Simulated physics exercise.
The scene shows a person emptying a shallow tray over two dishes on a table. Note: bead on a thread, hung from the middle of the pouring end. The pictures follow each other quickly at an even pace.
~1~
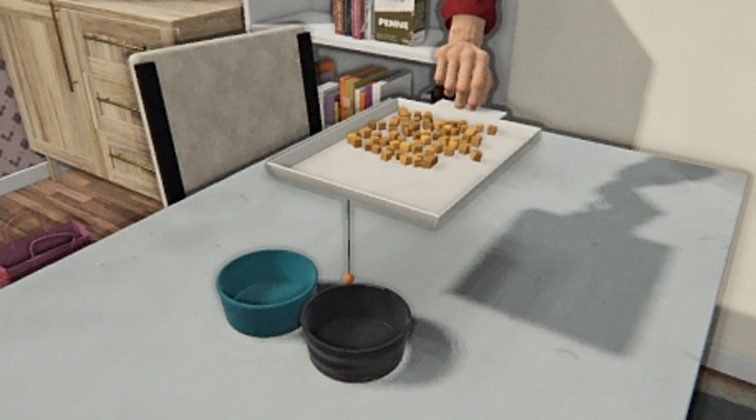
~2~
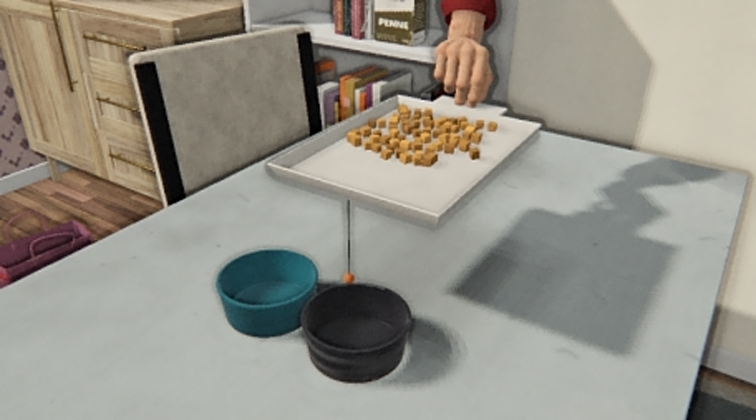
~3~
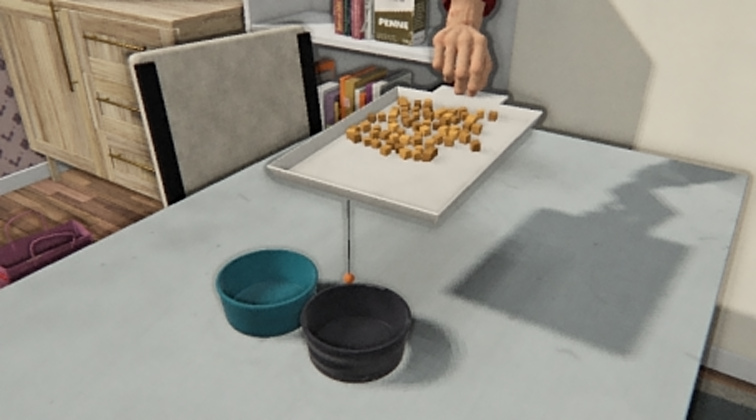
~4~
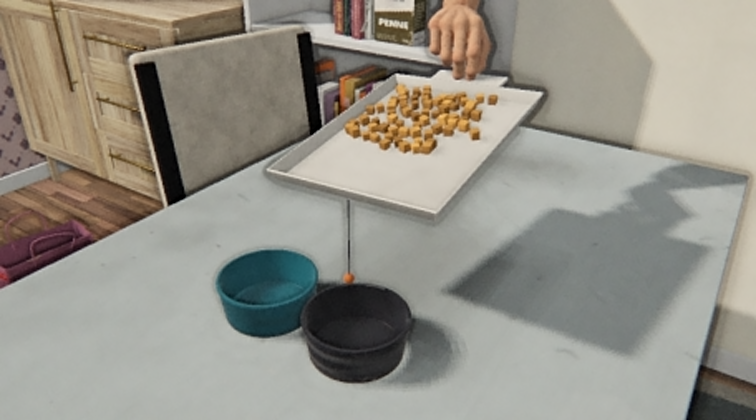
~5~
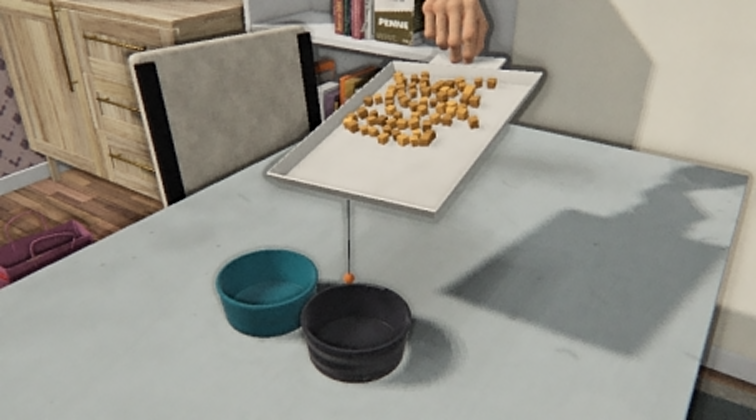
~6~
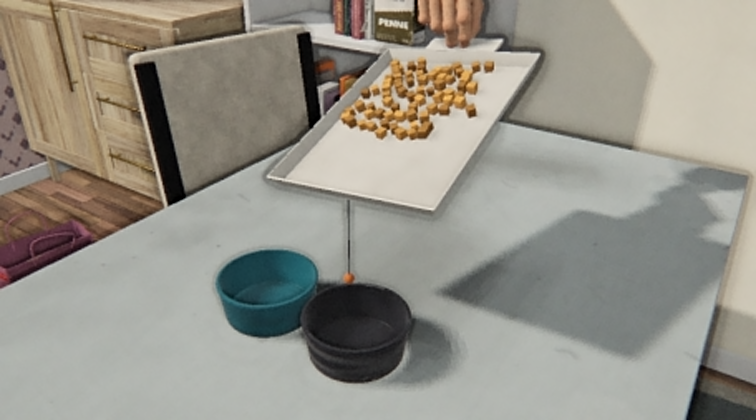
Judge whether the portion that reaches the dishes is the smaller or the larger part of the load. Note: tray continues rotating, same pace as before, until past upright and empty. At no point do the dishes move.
So the dishes mostly succeed at catching it, really.
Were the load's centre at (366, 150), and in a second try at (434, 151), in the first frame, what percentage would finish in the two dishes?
Respectively 90 and 90 in a hundred.
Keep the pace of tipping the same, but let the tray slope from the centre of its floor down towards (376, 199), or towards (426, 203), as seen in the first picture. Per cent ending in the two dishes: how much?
The first try yields 40 percent and the second 10 percent.
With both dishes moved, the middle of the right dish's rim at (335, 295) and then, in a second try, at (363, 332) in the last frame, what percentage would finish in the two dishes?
Trial 1 60%, trial 2 80%.
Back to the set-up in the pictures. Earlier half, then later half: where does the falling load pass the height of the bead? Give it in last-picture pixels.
The leading part at (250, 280), the rest of it at (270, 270).
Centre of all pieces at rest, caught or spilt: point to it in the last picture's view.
Somewhere around (257, 309) in the final view.
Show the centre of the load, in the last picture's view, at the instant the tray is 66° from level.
Near (288, 195).
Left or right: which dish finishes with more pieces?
It's the left side.
Soon, tray tipped steeply; about half on the tray; a small part in the left dish; about a third in the air.
A while on, tray tipped past a quarter turn; a stray few in the right dish; about two thirds in the left dish; about a third outside both.
Towards the end, tray tipped past a quarter turn; a stray few in the right dish; about two thirds in the left dish; about a third outside both.
Finally, tray tipped past a quarter turn; a stray few in the right dish; about two thirds in the left dish; about a third outside both.
